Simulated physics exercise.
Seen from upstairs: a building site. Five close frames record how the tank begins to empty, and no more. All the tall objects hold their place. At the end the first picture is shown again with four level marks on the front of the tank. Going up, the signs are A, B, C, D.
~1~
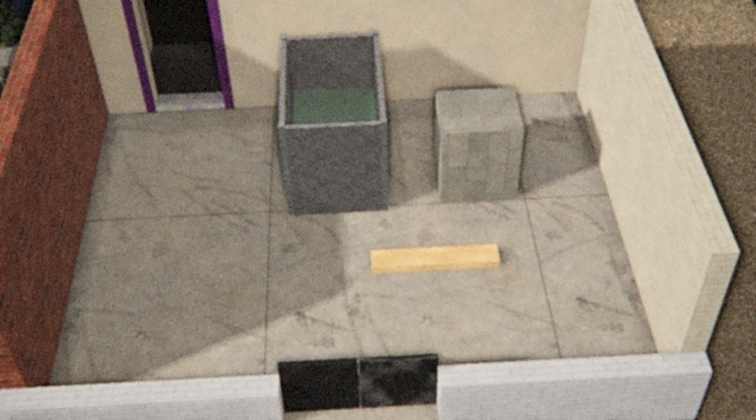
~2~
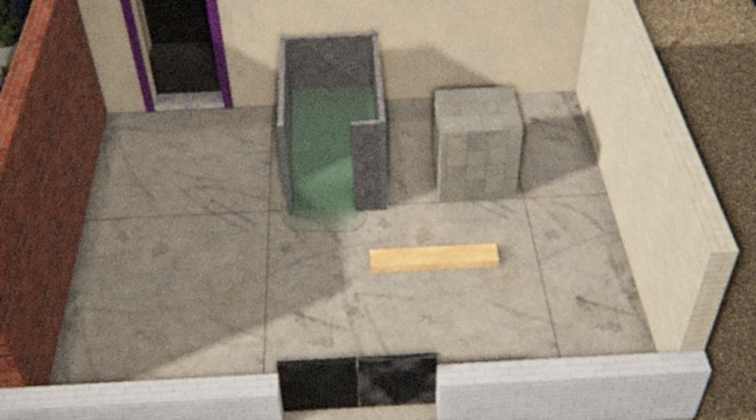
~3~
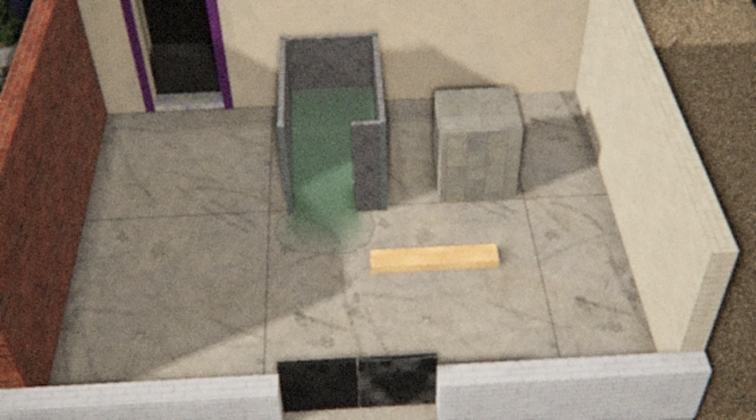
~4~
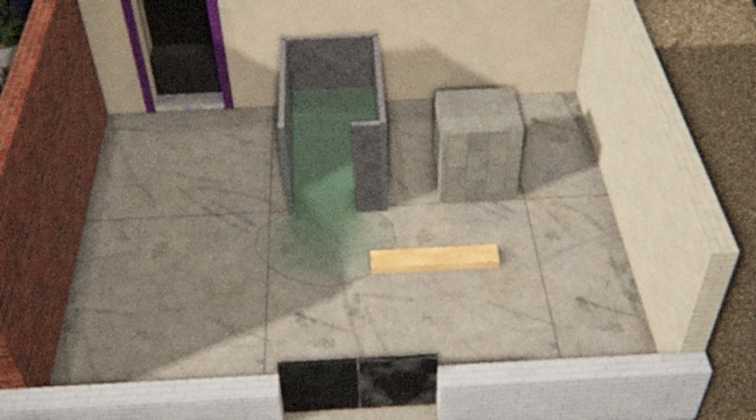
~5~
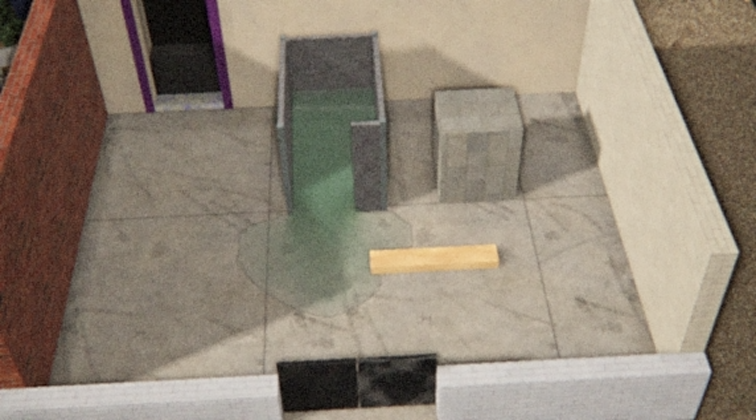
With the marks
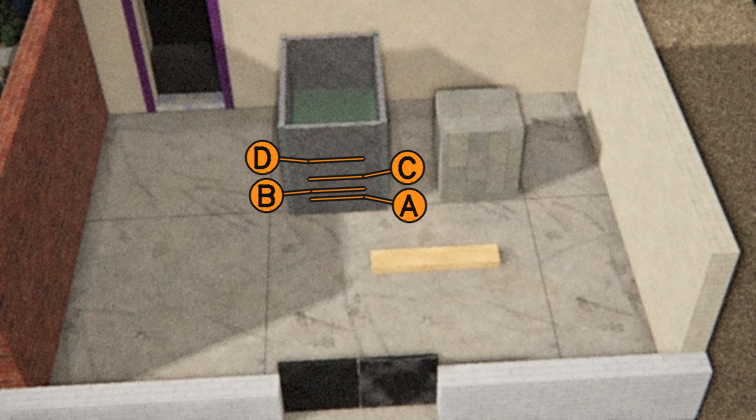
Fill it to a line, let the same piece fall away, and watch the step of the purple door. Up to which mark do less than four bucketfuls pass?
D is the one.
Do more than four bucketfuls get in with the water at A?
No.
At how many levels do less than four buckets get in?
All of the four.
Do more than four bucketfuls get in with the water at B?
No, that is safe.
On the marked copy, A at (337, 198); B at (337, 190); C at (336, 177); D at (335, 160); from the bottom up A, B, C, D.
Choosing A, nothing gets over.
Choosing B, nothing gets over.
Choosing C, nothing gets over.
Choosing D, a bucket or two gets in.
